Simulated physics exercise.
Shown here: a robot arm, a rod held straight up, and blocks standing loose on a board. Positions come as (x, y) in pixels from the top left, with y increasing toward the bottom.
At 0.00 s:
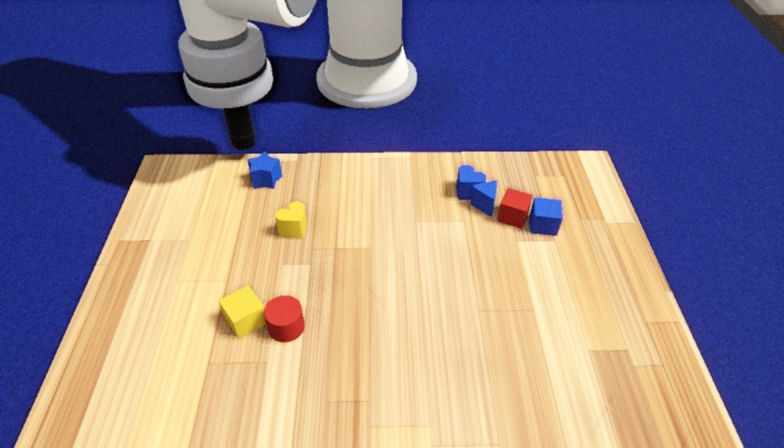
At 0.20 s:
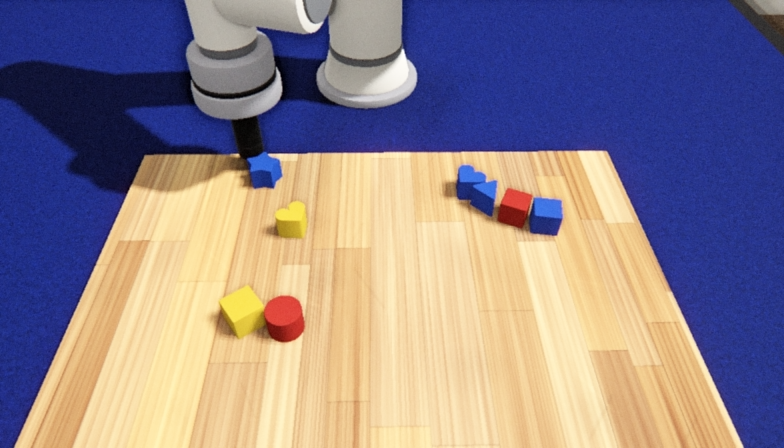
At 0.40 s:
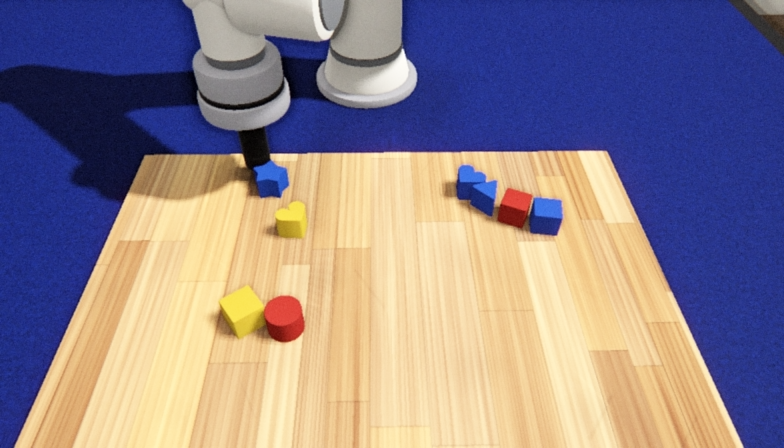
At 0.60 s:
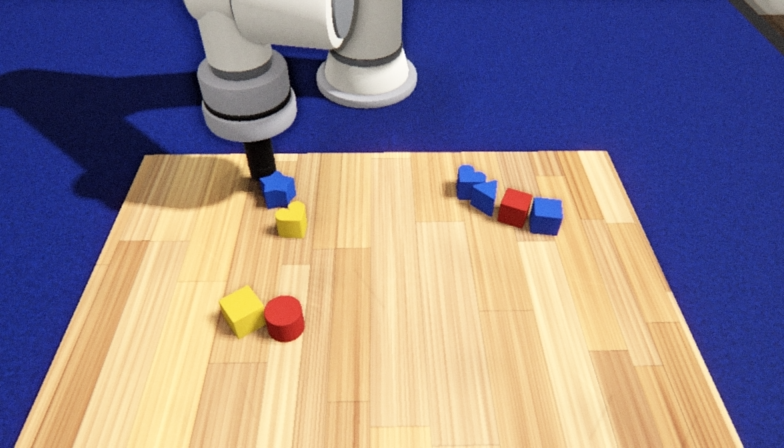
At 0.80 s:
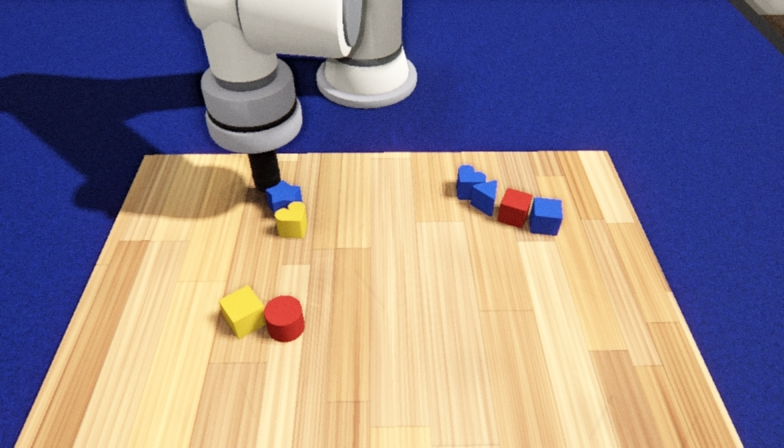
A robot arm lowered its black rod behind the blue star block and nudged it a short way down and slightly right across the wooden board, right up beside the yellow heart.
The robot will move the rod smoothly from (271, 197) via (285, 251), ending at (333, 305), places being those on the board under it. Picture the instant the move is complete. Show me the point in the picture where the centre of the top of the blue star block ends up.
If I read the scene right, the answer is (312, 228).
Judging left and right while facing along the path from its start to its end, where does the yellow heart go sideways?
That block drifts left.
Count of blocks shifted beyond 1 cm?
Looking at the path, I think two of the blocks end up more than 1 cm away.
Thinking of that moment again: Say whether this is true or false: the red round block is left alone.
The statement is true.
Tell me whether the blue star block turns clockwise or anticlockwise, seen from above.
It turns counter-clockwise.
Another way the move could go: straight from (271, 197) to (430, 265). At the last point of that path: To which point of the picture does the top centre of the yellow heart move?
I think it will end close to (308, 235).
The first path, step by step. One third of the way, rod at (274, 222); blue star block at (300, 216), turned 45° anticlockwise; yellow heart at (319, 229), turned 15° anticlockwise.
Two thirds of the way, rod at (299, 258); blue star block at (312, 228), turned 95° anticlockwise; yellow heart at (338, 232), turned 45° anticlockwise.
At the end, rod at (331, 294); red round block not moved; blue star block at (312, 228), turned 95° anticlockwise; yellow heart at (338, 232), turned 45° anticlockwise.
